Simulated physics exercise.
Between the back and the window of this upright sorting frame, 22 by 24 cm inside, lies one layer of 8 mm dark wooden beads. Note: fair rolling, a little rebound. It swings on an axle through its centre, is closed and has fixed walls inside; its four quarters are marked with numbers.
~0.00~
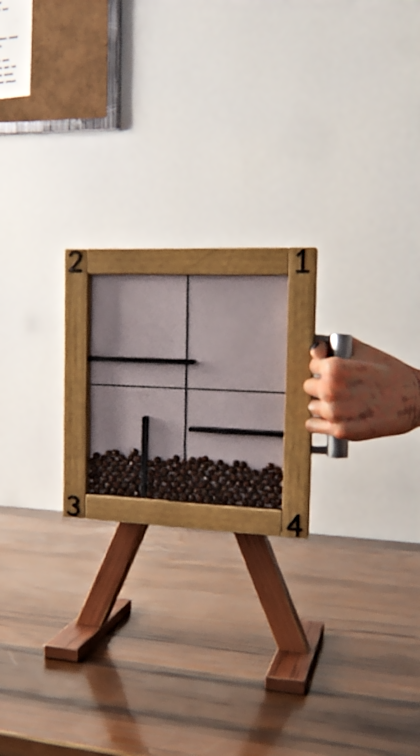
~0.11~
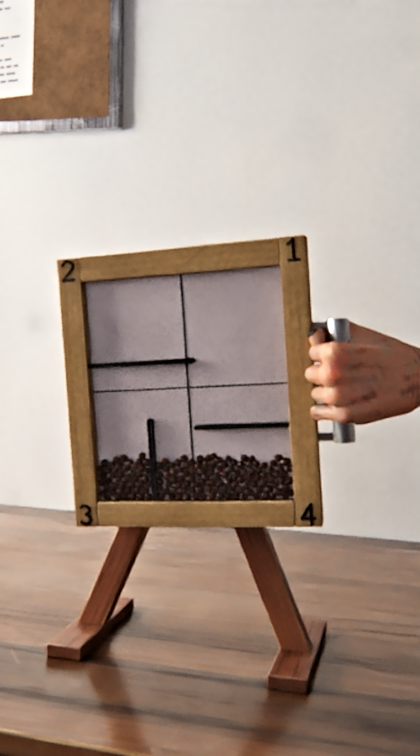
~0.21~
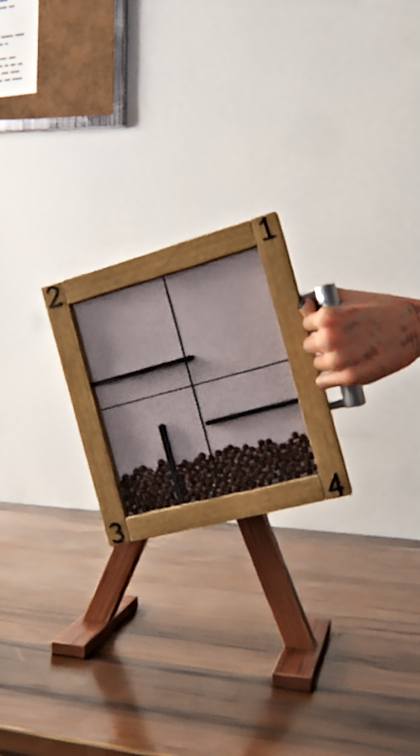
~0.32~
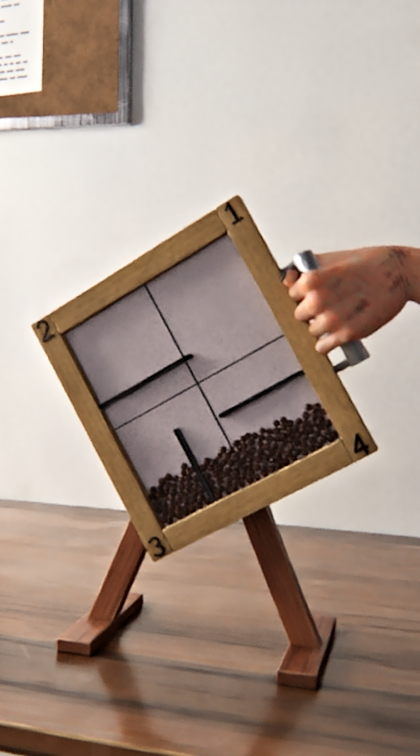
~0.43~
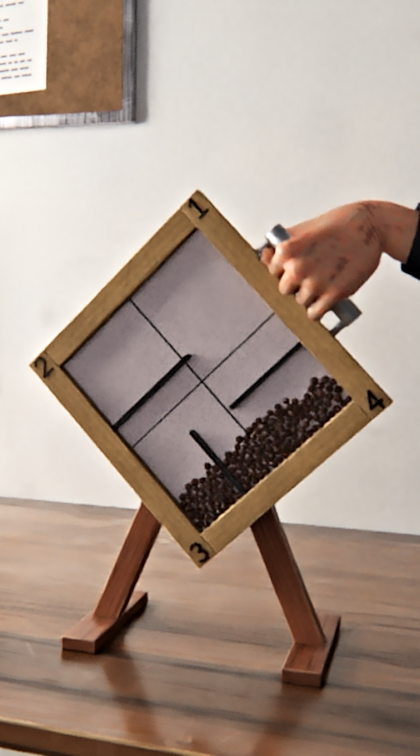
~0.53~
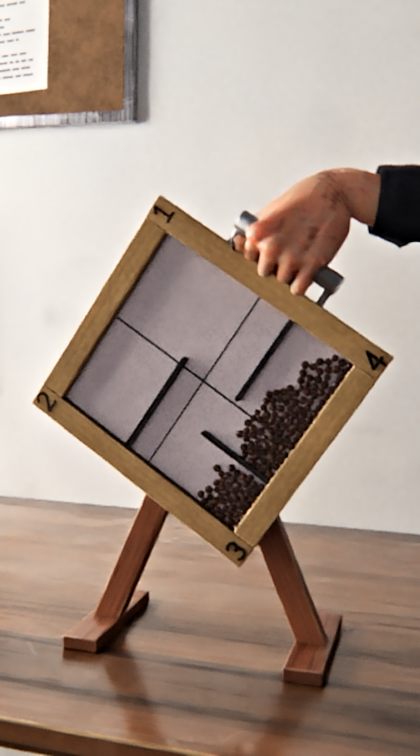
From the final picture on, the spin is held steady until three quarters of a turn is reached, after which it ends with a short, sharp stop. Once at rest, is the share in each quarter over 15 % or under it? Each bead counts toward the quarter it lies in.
No. 1 - over, 2 - under, 3 - under, 4 - over 15 %.
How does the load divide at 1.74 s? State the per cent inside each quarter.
Quarter 1: 35; quarter 2: 30; quarter 3: 35; quarter 4: 5.
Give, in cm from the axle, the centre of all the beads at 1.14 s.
Roughly 6 cm to the right of the axle and 2 cm beneath it.
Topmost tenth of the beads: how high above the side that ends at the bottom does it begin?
About 6 cm.
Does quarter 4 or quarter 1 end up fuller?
That would be quarter 1.
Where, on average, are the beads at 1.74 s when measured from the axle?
3 cm right, 1 cm below.
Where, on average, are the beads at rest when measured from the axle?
Roughly 4 cm to the right of the axle and 8 cm beneath it.
After 1.74 s, it has turned 206°, the beads' middle is 3 cm right of and 1 cm below the axle; by quarter, no. 1, 35 %, no. 2, 30 %, no. 3, 35 %, no. 4, 5 %.
After 2.33 s, it has turned 270°, the beads' middle is 4 cm right of and 8 cm below the axle; by quarter, no. 1, 80 %, no. 4, 20 %.
At rest by 2.8 s, no. 1, 80 %, no. 2, 0 %, no. 3, 0 %, no. 4, 20 %.
